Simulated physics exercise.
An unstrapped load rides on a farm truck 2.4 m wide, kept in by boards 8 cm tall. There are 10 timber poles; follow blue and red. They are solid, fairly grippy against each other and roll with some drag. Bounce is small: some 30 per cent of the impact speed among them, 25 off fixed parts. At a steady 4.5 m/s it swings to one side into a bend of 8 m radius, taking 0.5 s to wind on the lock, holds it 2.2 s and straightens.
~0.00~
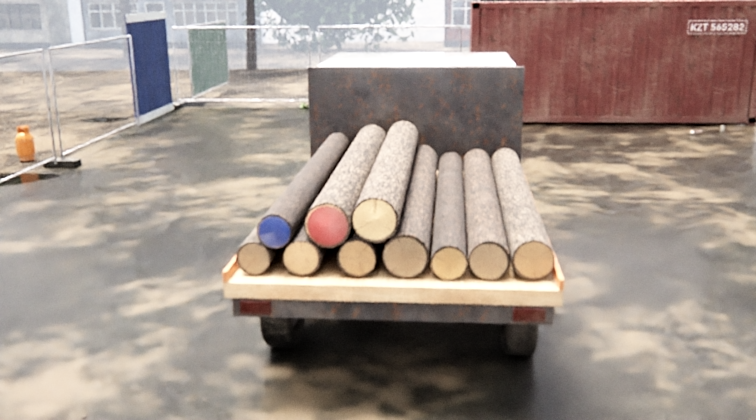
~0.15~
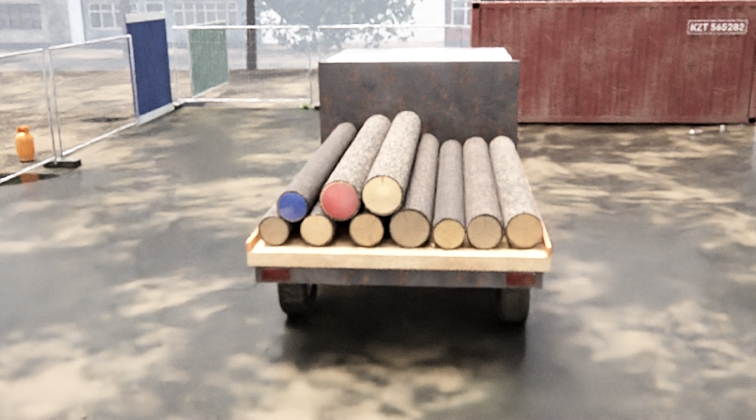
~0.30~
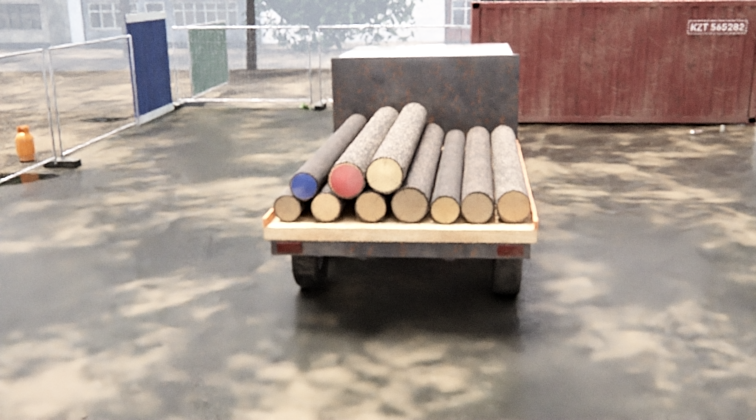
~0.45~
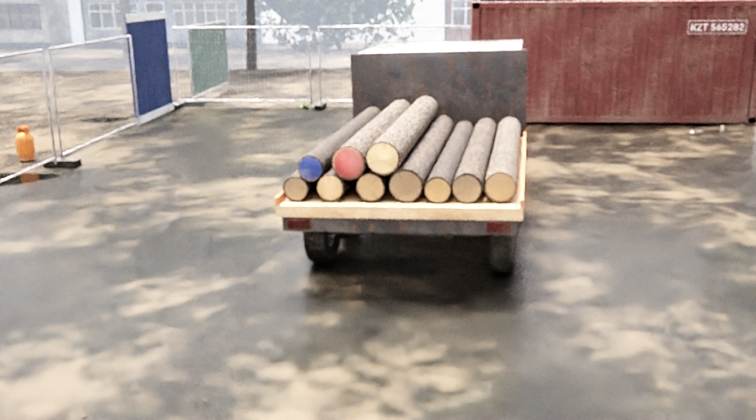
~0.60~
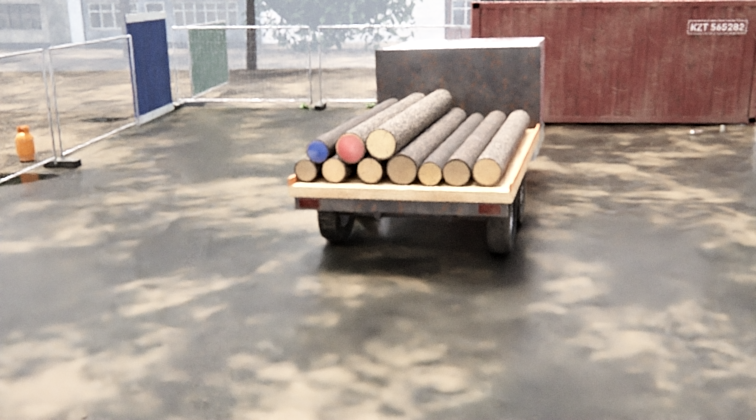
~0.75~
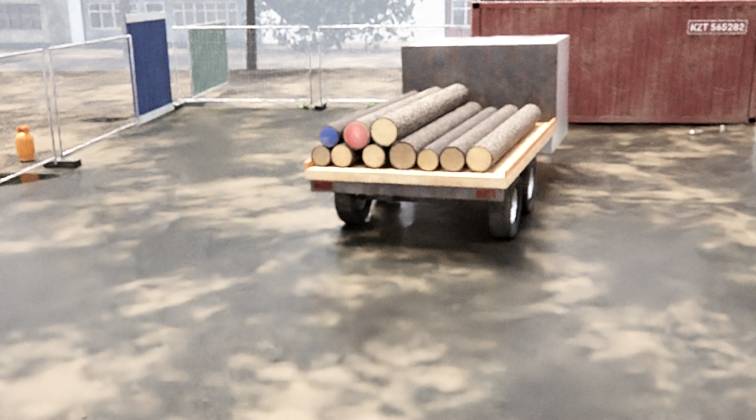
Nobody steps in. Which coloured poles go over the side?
Blue goes over the edge. Red goes over the edge.
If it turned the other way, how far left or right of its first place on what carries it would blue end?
Some 0 cm leftwards.
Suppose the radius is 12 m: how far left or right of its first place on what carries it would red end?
Some 15 cm leftwards.
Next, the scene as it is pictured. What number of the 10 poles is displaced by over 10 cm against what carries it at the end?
In all, 9.
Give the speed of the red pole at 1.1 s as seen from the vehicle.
Roughly 0.4 m/s.
Then, 1.1 s in, blue is up on others, 20 cm from the left edge, rolling left; red is up on others, 50 cm from the left edge, rolling left; 0 of 10 are off.
Then, 1.5 s in, blue is over the left board and falling; red is up on others, 25 cm from the left edge, rolling left; 1 of 10 is off.
Then, 1.9 s in, blue is over the left board and gone; red is over the left board and falling; 2 of 10 are off.
In the end (3.2 s), blue is over the left board and gone; red is over the left board and gone; 2 of 10 are off.
